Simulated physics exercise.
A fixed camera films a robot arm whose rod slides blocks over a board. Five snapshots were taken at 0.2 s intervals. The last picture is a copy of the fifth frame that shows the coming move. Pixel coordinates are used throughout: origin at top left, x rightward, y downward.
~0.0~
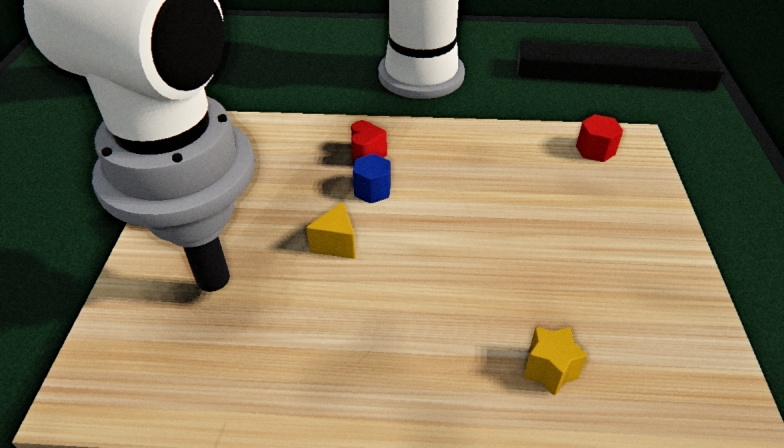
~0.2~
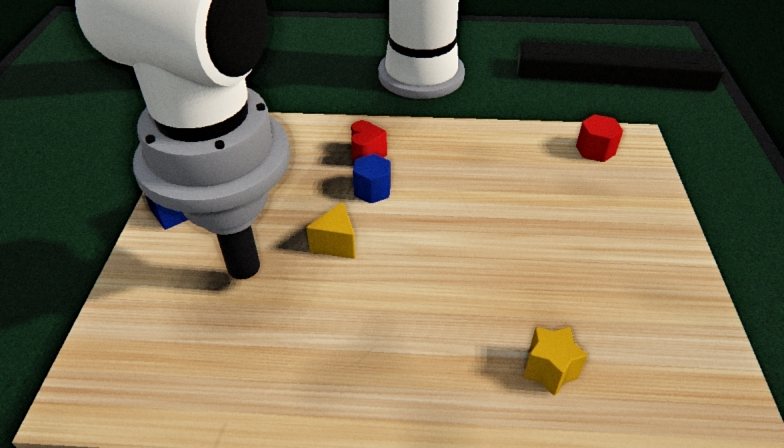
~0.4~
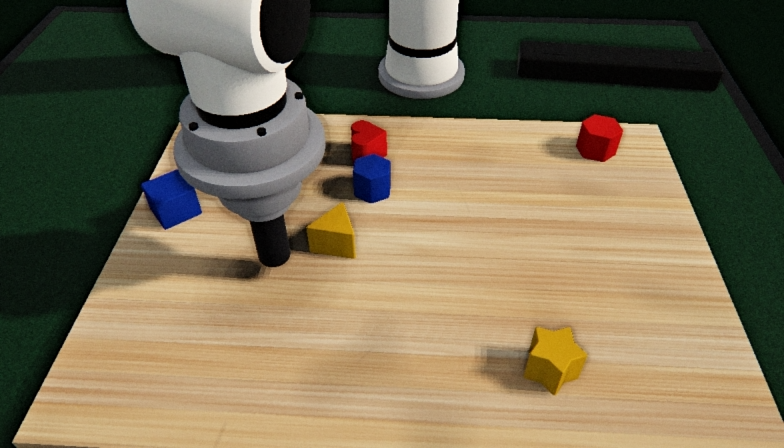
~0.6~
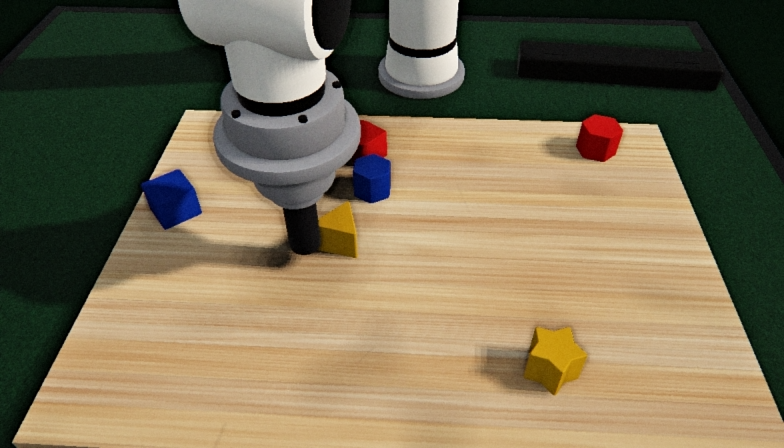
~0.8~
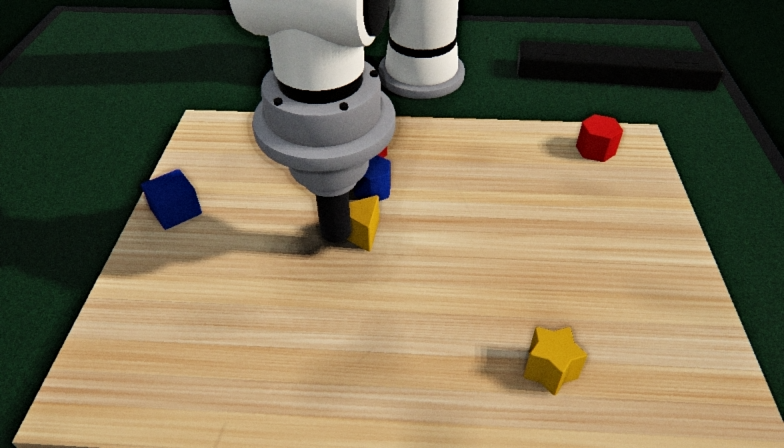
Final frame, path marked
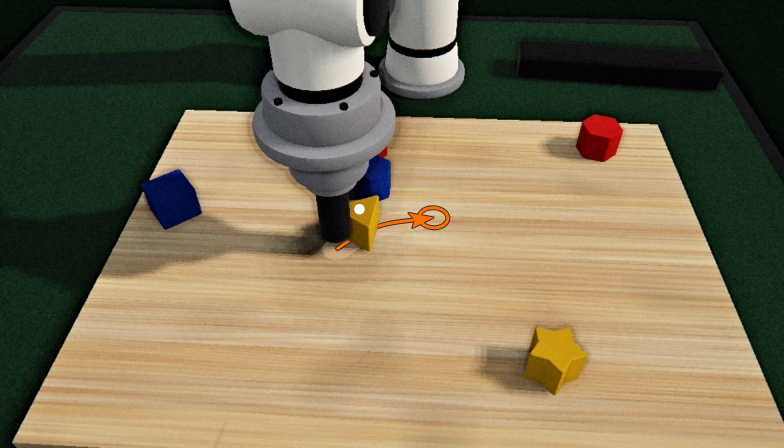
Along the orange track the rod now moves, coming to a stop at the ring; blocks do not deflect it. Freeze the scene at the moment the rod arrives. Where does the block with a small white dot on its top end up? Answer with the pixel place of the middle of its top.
By then it is at (447, 175).
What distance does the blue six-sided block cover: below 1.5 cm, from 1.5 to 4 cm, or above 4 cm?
It slides not even 1.5 cm.
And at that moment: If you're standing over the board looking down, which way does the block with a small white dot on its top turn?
It rotates counterclockwise.
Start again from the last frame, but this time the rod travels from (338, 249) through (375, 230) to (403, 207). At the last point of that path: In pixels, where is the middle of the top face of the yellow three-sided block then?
Roughly at (429, 174).
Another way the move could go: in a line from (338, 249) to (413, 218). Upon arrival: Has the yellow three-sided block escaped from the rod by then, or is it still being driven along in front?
At the end of the path, the rod is still pushing the yellow three-sided block ahead of it.
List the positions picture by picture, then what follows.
Lower end of the rod at (214, 281), tops of blocks, yellow three-sided block at (334, 220), blue six-sided block at (372, 166), in the first frame.
Rod at (244, 269), blocks as before, in the second frame.
Rod at (275, 257), blocks as before, in the third frame.
Rod at (306, 245), yellow three-sided block at (338, 219), in the fourth frame.
Rod at (336, 234), yellow three-sided block at (359, 209), blue six-sided block at (372, 166), in the fifth frame.
The drawn path runs from (338, 249) by way of (366, 231) and (399, 222) to (434, 218); the dot is on the yellow three-sided block.
What follows on the original path. One third of the way, rod at (366, 216); yellow three-sided block at (390, 194), turned 15° clockwise.
Two thirds of the way, rod at (401, 207); yellow three-sided block at (422, 183).
At the end, rod at (434, 203); yellow three-sided block at (447, 175), turned 20° anticlockwise; blue six-sided block not moved.
